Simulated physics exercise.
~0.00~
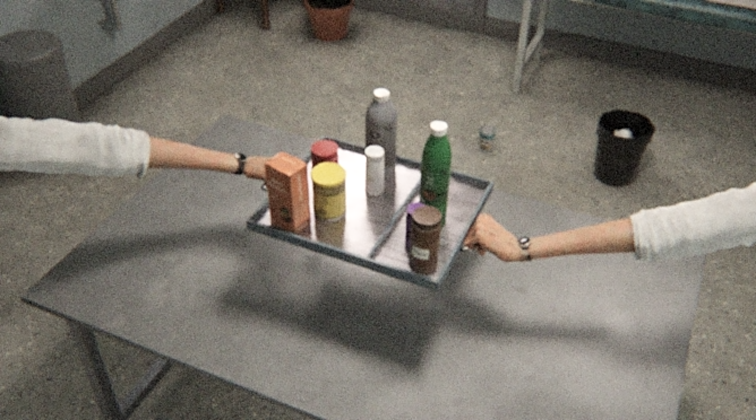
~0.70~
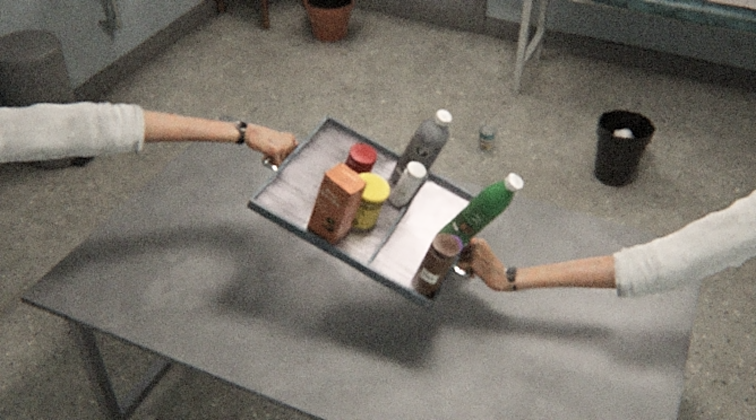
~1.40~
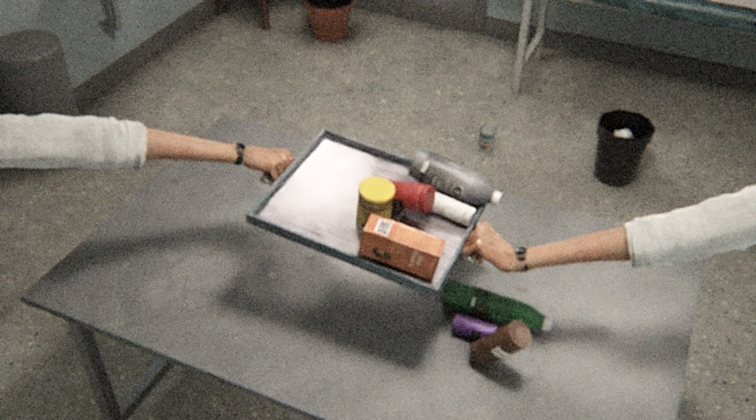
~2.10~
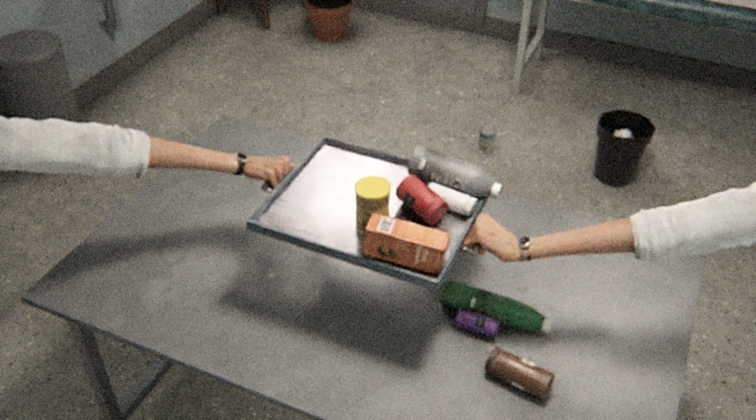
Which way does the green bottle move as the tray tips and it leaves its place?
The green bottle moves down in the view, drifting somewhat to the right as well, and ends up lying on the table below the tray's right side.
At the start, two hands hold a tray above a grey table, with bottles, tins, jars and an orange carton standing on it. The tray tilts down on the right, and the items lean and shift that way. The green bottle, a small purple container and the brown jar go over the edge and drop to the table. The grey bottle, red jar, white shaker and orange carton topple but stay on the tray. Finally the tray is nearly level again, with the yellow tin still upright and the brown jar lying on its side below.
